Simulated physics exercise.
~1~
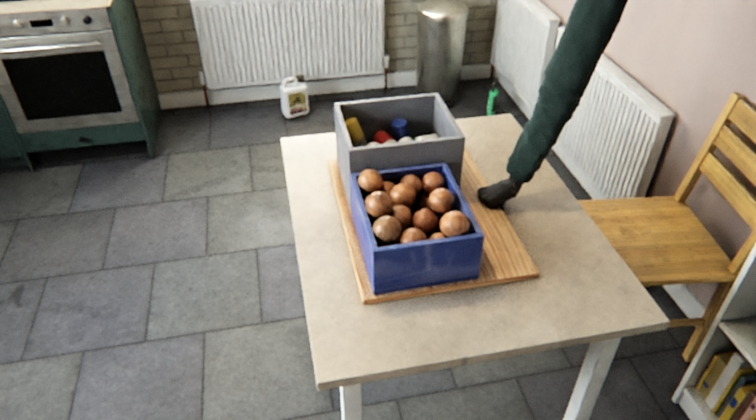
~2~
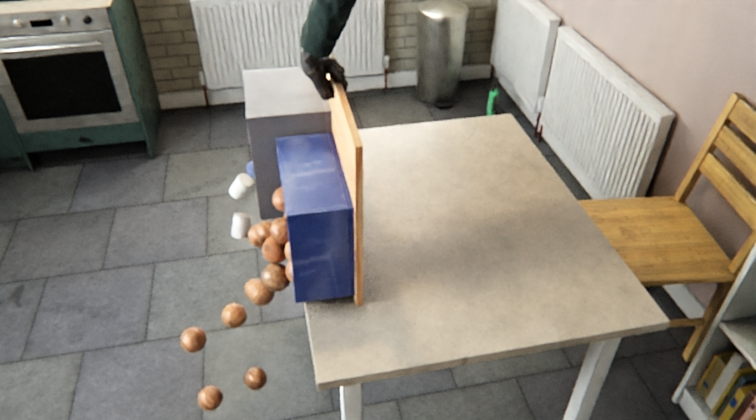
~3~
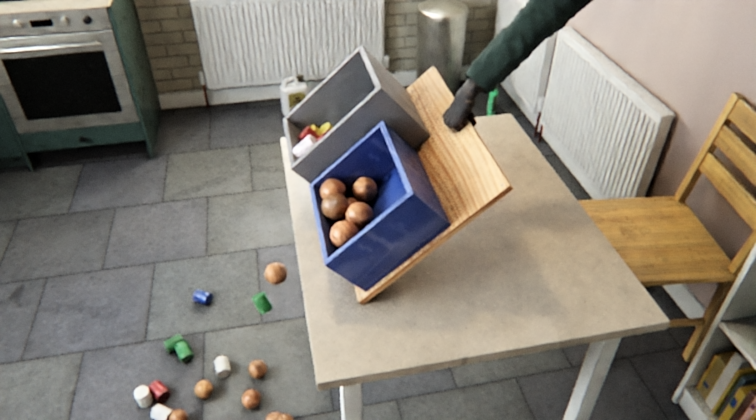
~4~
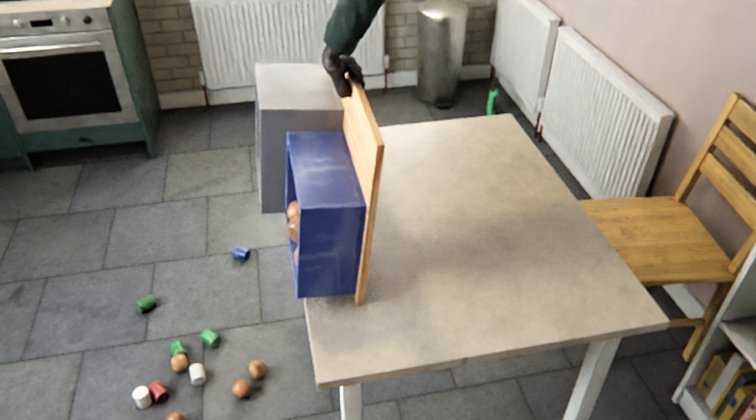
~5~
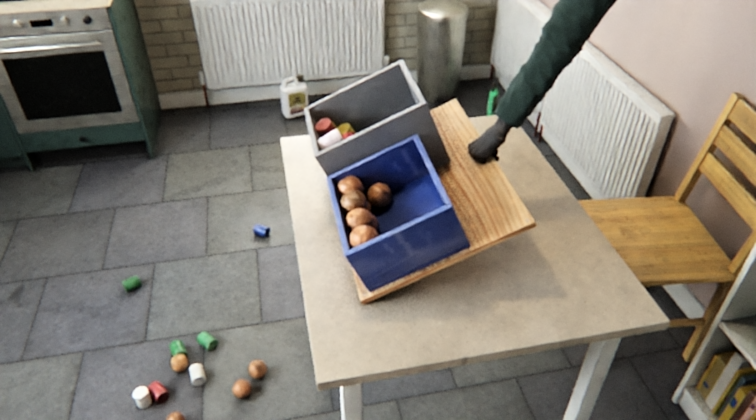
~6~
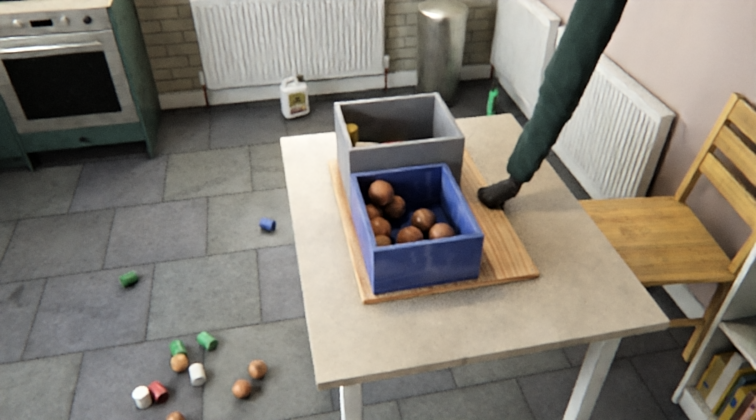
A dark-gloved hand in a green sleeve grips the right side of a wooden board on a pale table, seen from above in a kitchen with grey floor tiles. On the board sit a blue box of brown balls and, behind it, a grey box of small coloured pieces. The hand swings the board upright, and balls and white pieces spill off the left side to the floor. It lowers the board partway, tips it up steeply again, then lays it flat. Several balls remain in the blue box, while others lie scattered among green, red, white and blue pieces.
